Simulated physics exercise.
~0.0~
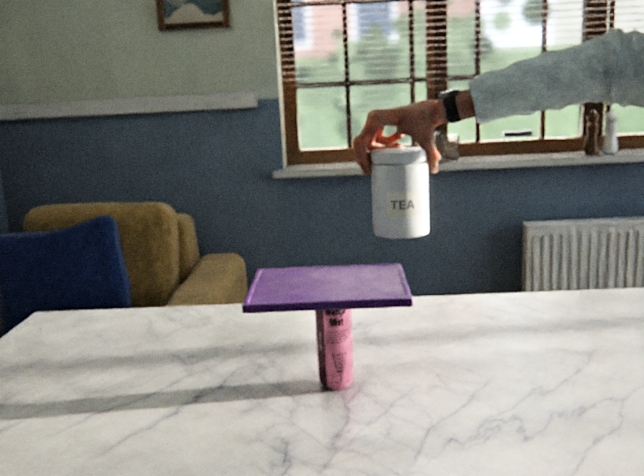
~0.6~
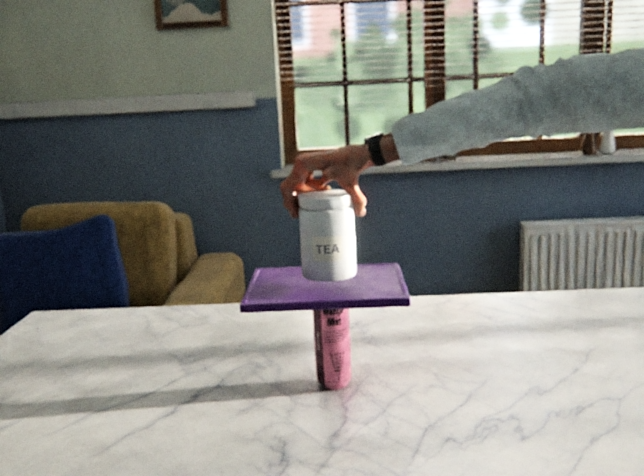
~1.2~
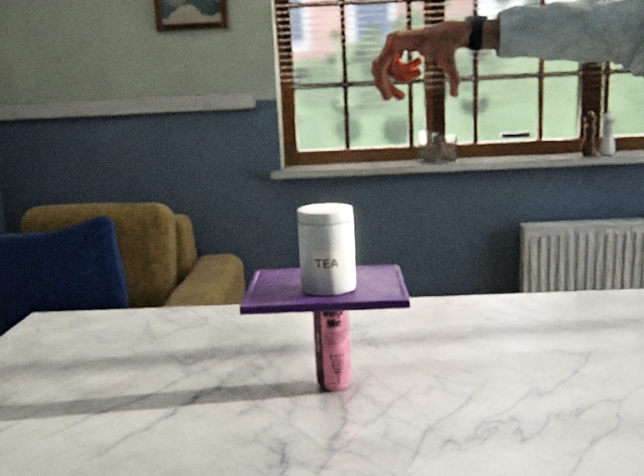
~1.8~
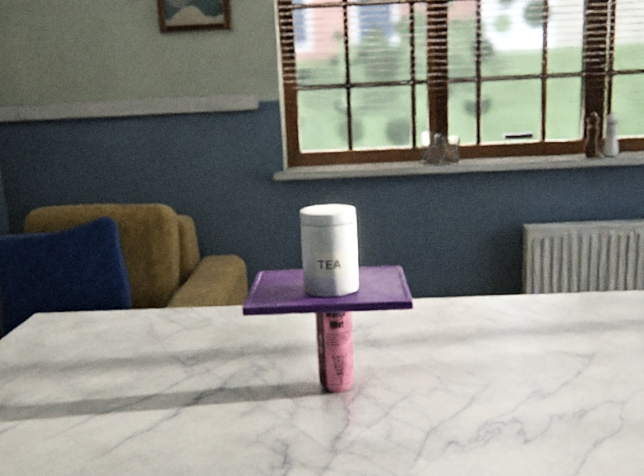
In a room with blue walls, a window and a mustard armchair, a purple lid lies flat on top of an upright pink can on a marble-patterned table. A hand reaching in from the right holds a white jar marked TEA by its top, above the lid. The hand moves the jar left and down, then sets it upright on the purple surface. It lets go and draws back up to the right, then leaves the view. The jar stays standing on the lid, and the stack remains balanced on the can.
